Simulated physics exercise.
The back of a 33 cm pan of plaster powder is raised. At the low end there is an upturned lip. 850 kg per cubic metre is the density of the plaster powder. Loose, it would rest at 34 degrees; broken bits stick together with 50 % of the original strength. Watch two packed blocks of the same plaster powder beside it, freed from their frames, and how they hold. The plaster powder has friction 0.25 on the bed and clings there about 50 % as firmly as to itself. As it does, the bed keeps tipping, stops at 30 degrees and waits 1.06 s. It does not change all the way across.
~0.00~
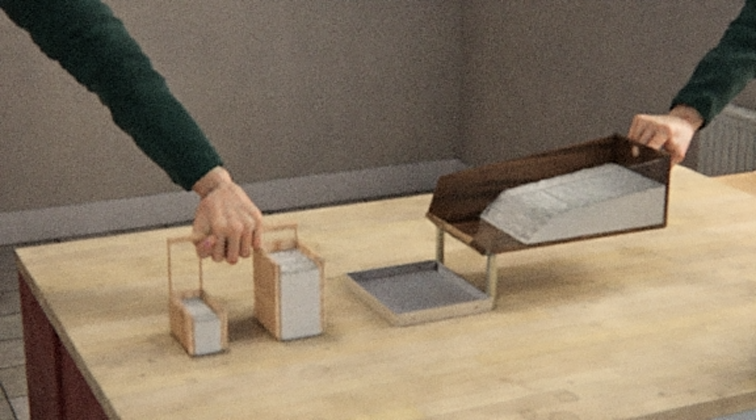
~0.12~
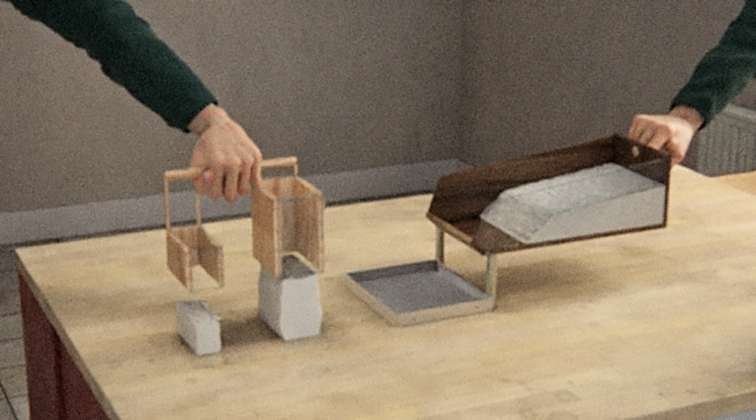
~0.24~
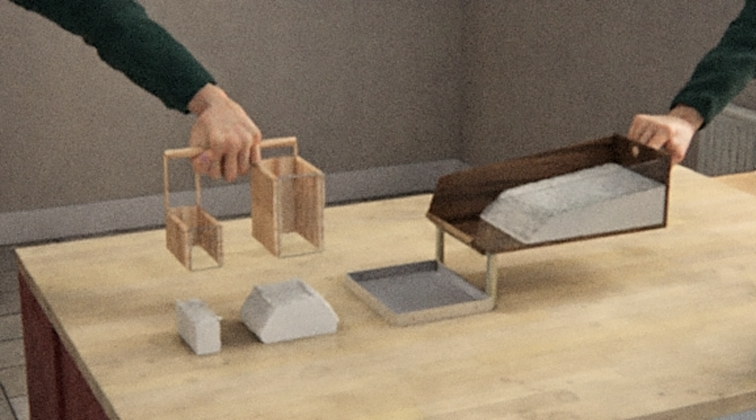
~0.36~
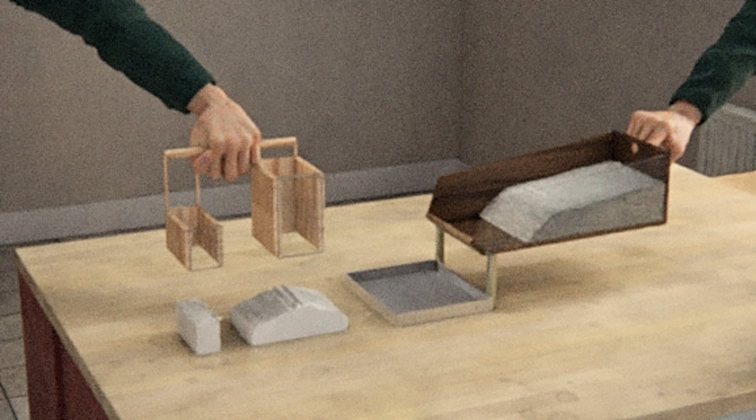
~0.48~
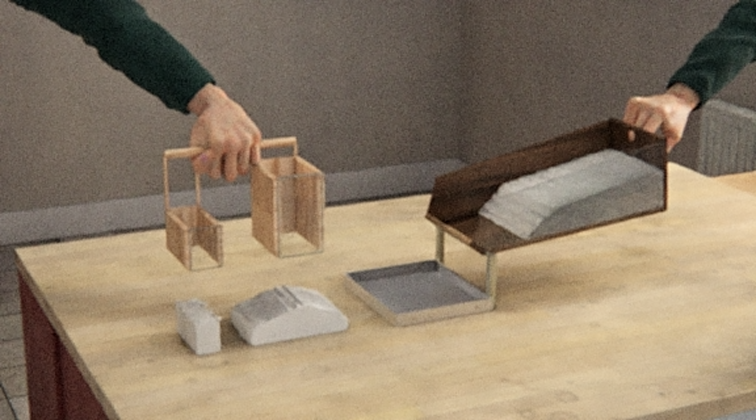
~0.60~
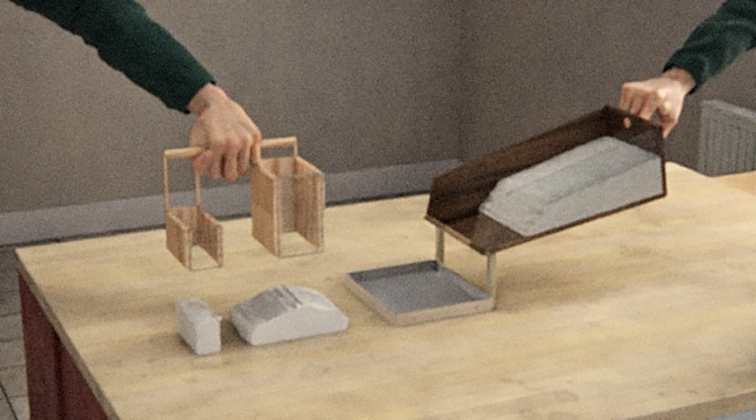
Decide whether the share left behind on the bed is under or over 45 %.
Likely outcome: Short of 45 per cent.
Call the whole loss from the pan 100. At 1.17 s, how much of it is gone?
I'd say near 0 per cent.
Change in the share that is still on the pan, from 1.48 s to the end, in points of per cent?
The change comes out at around 35 %.
After 0.86 s, the tilt is 18 degrees and 100 % is on the bed.
After 1.17 s, the tilt is 28 degrees and 100 % is on the bed.
After 1.48 s, the tilt is 30 degrees and 69 % is on the bed.
After 1.79 s, the tilt is 30 degrees and 39 % is on the bed.
After 2.32 s, at the end, the tilt is 30 degrees and 36 % is on the bed.
